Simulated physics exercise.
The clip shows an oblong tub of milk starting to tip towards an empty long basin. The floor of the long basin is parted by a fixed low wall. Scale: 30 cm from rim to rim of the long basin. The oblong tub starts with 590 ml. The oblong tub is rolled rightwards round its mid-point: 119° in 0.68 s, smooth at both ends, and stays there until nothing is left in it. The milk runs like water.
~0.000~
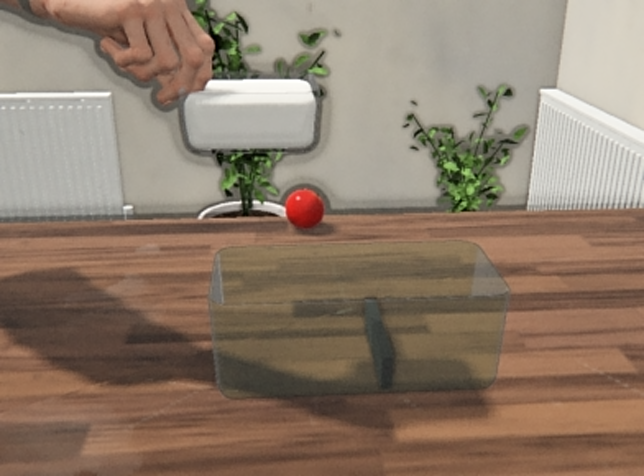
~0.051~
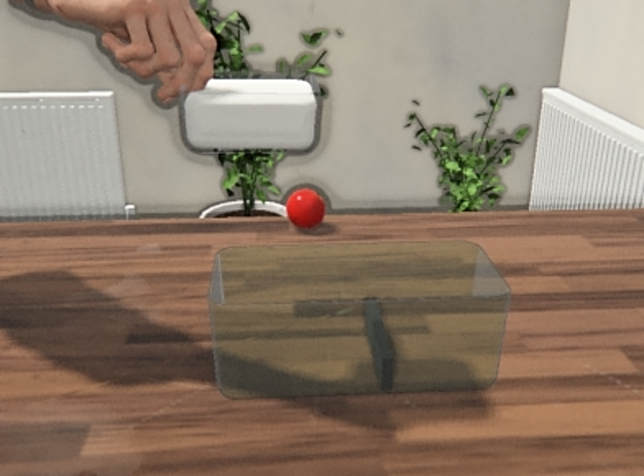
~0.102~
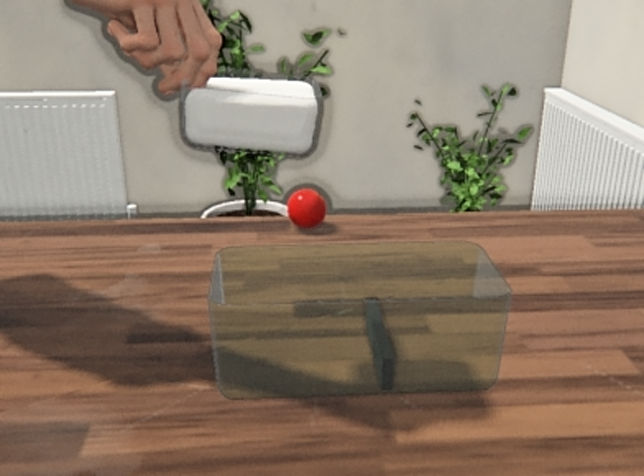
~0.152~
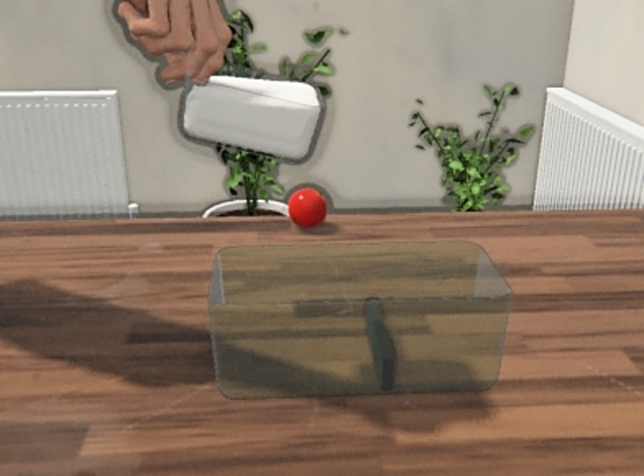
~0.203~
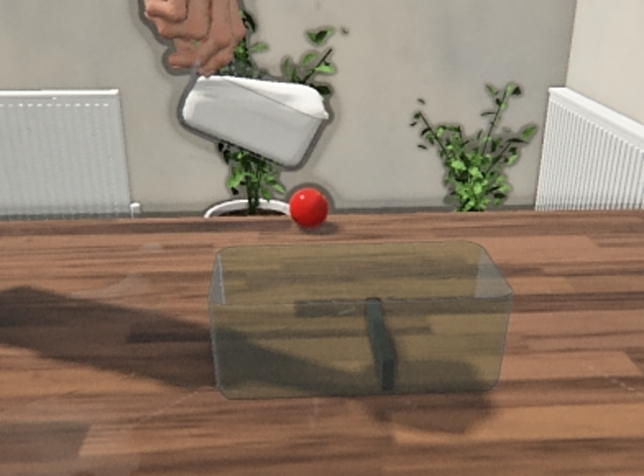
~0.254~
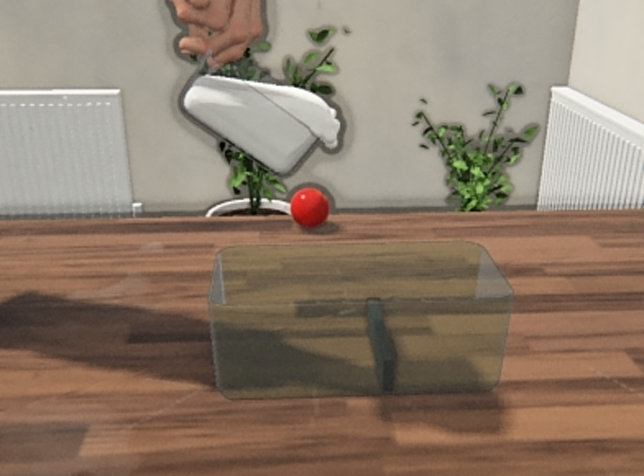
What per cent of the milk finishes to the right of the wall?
The far part has some 41 per cent.
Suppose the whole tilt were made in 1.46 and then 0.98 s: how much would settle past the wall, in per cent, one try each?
First 60, then 55 per cent.
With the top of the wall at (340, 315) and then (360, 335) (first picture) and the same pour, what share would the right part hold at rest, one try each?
In turn about 75 and 55 per cent.
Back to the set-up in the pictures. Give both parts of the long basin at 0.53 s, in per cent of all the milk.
Some 12 per cent left and 34 right.
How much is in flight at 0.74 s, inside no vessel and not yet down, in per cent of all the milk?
Near 7 in a hundred.
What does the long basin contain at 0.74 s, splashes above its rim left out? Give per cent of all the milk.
Near 88 in a hundred.
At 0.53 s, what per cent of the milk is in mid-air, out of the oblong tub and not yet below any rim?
Near 48 in a hundred.
After 0.53 s the tilt is 106° and 6 per cent is still to pour, 13 is left of the wall and 33 right of it.
After 0.74 s the tilt is 119° and 0 per cent is still to pour, 47 is left of the wall and 41 right of it.
After 0.95 s the tilt is 119° and 0 per cent is still to pour, 52 is left of the wall and 41 right of it.
After 1.18 s the tilt is 119° and 0 per cent is still to pour, 52 is left of the wall and 41 right of it.
In the end 52 per cent lies left of the wall, 41 right of it and 7 outside.
